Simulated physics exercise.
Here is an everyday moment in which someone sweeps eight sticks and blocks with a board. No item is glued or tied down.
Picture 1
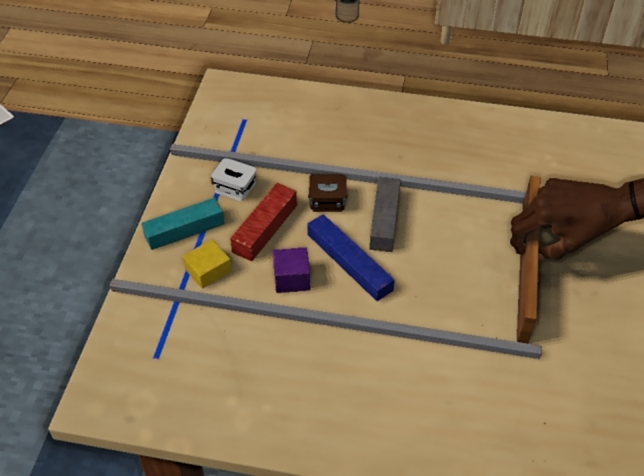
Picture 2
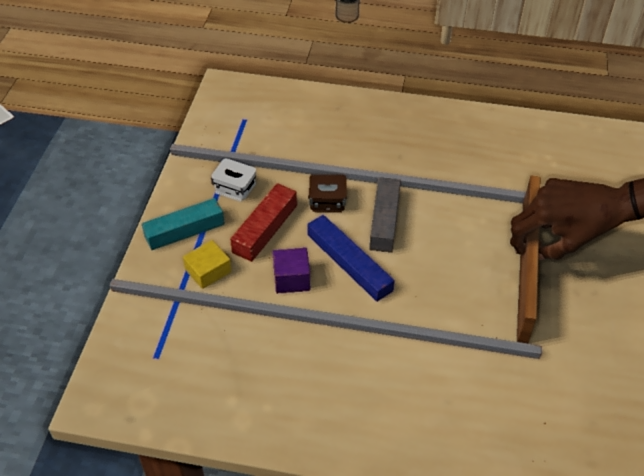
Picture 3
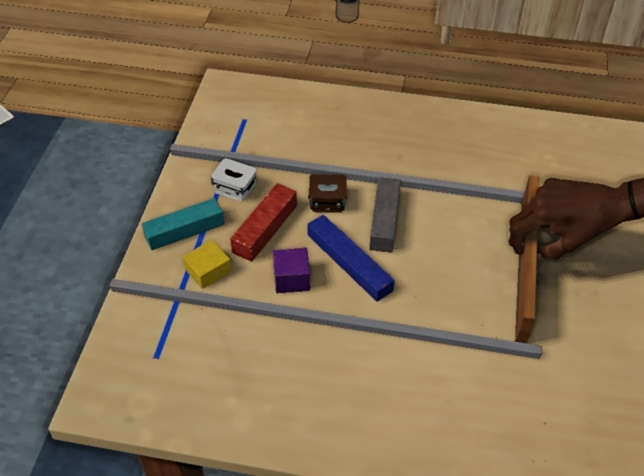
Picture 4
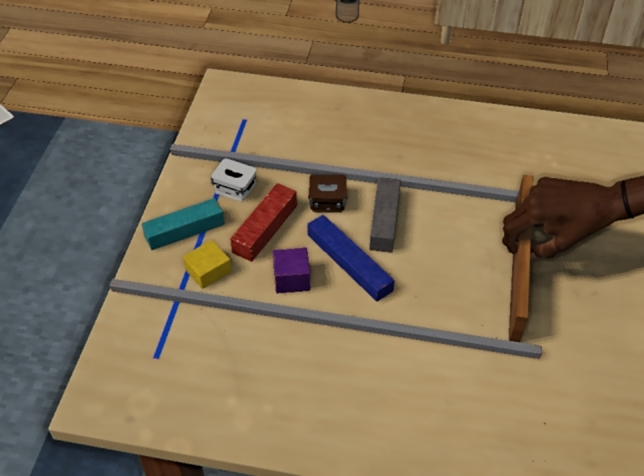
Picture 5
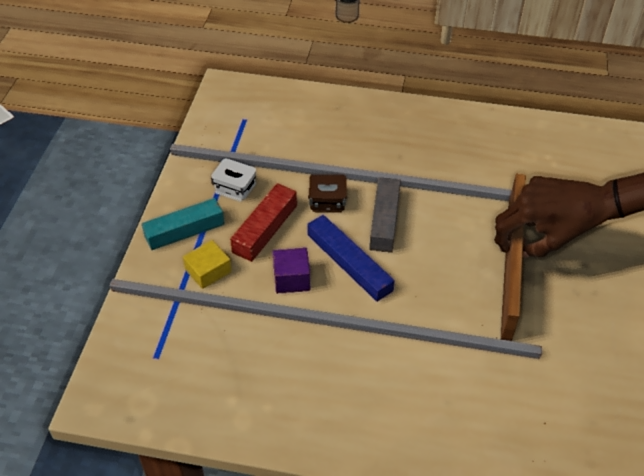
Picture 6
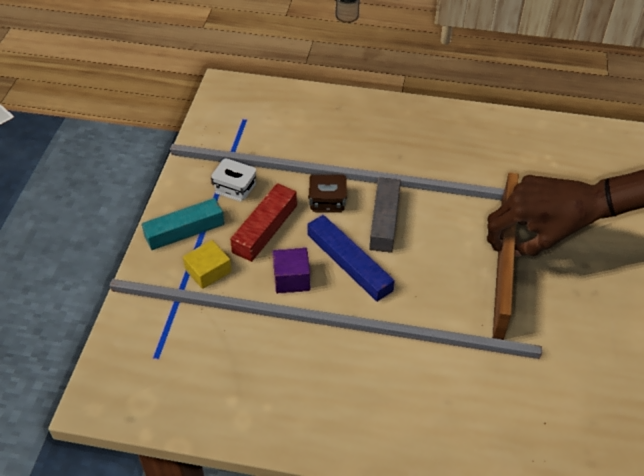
A hand slides an upright wooden board slightly left toward colourful blocks that stay still.
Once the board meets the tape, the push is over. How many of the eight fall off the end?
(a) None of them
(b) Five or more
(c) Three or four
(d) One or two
Three or four (c).
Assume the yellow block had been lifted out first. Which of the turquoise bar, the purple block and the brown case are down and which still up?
Taking them one by one, the turquoise bar drops away, the purple block holds its spot and the brown case holds its spot.
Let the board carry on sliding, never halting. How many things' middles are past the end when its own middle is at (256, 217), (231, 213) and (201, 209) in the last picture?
0; 1; 3.
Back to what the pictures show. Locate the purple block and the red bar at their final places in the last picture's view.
The purple block comes to rest close to (147, 263), while the red bar rests close to (149, 214).
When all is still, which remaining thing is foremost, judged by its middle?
It's the red bar.
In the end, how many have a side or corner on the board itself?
The figure is 2.
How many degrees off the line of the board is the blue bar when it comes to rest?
Near 20 degrees.
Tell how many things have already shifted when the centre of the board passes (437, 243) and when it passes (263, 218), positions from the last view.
First 0, then 8.
Soon after, none off yet; turquoise bar at rest near (184, 224); white case at rest near (235, 181); yellow block at rest near (207, 264).
At rest, the number that fall off is three or four; fallen, yellow block, white case and turquoise bar.
